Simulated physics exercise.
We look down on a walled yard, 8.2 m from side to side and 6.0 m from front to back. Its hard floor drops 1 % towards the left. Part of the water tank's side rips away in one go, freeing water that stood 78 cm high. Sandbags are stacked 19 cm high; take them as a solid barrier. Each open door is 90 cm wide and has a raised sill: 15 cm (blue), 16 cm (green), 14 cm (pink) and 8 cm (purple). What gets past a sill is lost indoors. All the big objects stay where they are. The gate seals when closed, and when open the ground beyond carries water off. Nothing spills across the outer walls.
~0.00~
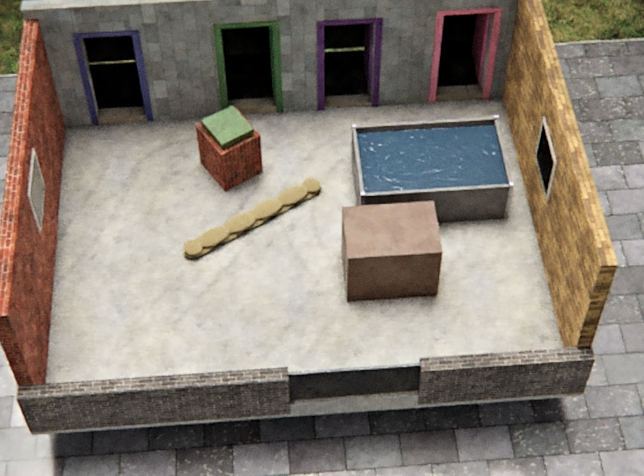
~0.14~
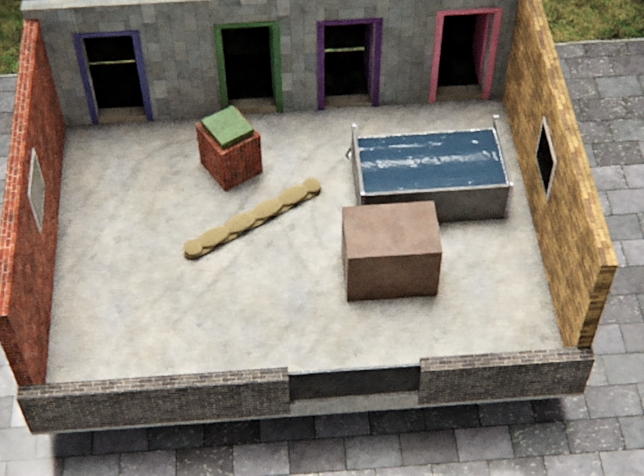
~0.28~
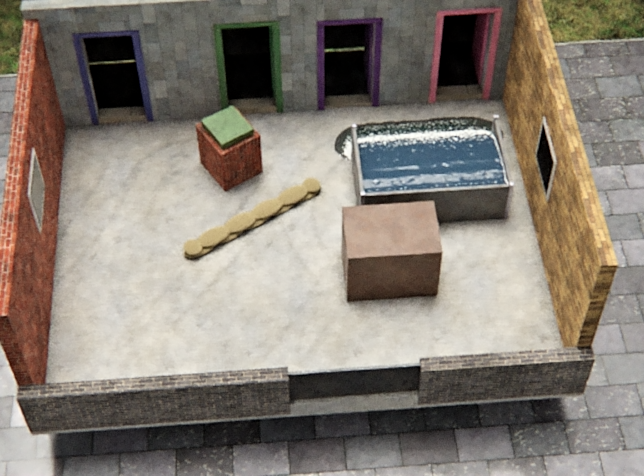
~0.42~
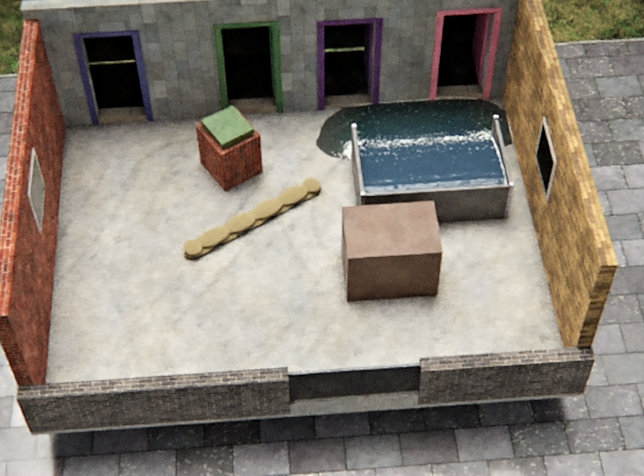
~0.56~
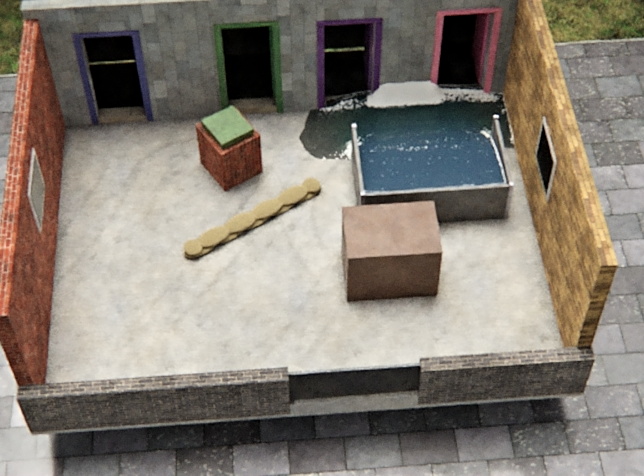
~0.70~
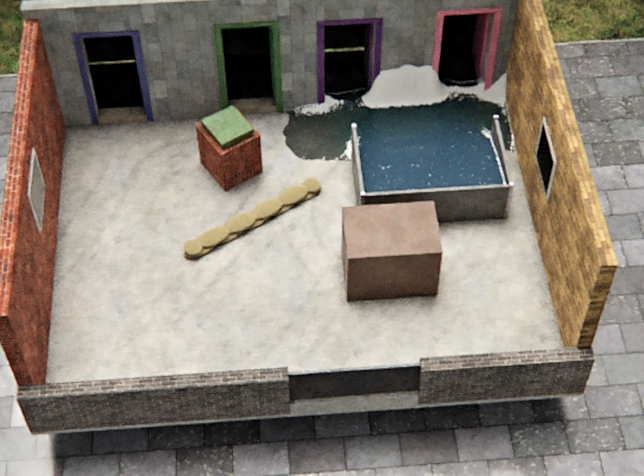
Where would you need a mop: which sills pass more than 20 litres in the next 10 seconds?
Door by door: At the blue door it does not reach the limit; at the green door it stays under the limit; at the pink door it passes the limit; at the purple door it goes over the limit.
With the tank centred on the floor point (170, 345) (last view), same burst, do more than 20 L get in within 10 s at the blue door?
Then: Blue over.
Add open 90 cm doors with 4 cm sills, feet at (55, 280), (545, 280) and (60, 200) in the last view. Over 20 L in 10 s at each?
In that order: Not over, not over, past it.
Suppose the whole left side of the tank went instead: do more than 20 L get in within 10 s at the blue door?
Against that limit: Blue not over.
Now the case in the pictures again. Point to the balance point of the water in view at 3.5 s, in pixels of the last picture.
Near (366, 164).
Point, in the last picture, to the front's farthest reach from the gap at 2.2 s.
Near (115, 126).
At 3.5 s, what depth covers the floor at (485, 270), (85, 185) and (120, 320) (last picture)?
In that order: 1, 5 and 0 cm.
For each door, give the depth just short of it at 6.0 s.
Depths in cm: Blue 5, green 12, pink 12, purple 14.
After 1.4 s water covers 15 % of the floor and is deepest (50 cm) near (413, 106); blue door not reached, green door 8 cm at the sill, 0 L in, pink door 46 cm at the sill, 192 L in, purple door 35 cm at the sill, 170 L in.
After 2.2 s water covers 20 % of the floor and is deepest (36 cm) near (499, 101); blue door 3 cm at the sill, 0 L in, green door 11 cm at the sill, 0 L in, pink door 34 cm at the sill, 346 L in, purple door 25 cm at the sill, 298 L in.
After 3.5 s water covers 35 % of the floor and is deepest (27 cm) near (66, 130); blue door 7 cm at the sill, 0 L in, green door 8 cm at the sill, 0 L in, pink door 18 cm at the sill, 418 L in, purple door 15 cm at the sill, 361 L in.
After 6.0 s water covers 65 % of the floor and is deepest (16 cm) near (404, 107); blue door 5 cm at the sill, 0 L in, green door 12 cm at the sill, 0 L in, pink door 12 cm at the sill, 424 L in, purple door 14 cm at the sill, 391 L in.
After 10.0 s water covers 85 % of the floor and is deepest (12 cm) near (46, 400); blue door 7 cm at the sill, 0 L in, green door 8 cm at the sill, 0 L in, pink door 6 cm at the sill, 424 L in, purple door 7 cm at the sill, 412 L in.
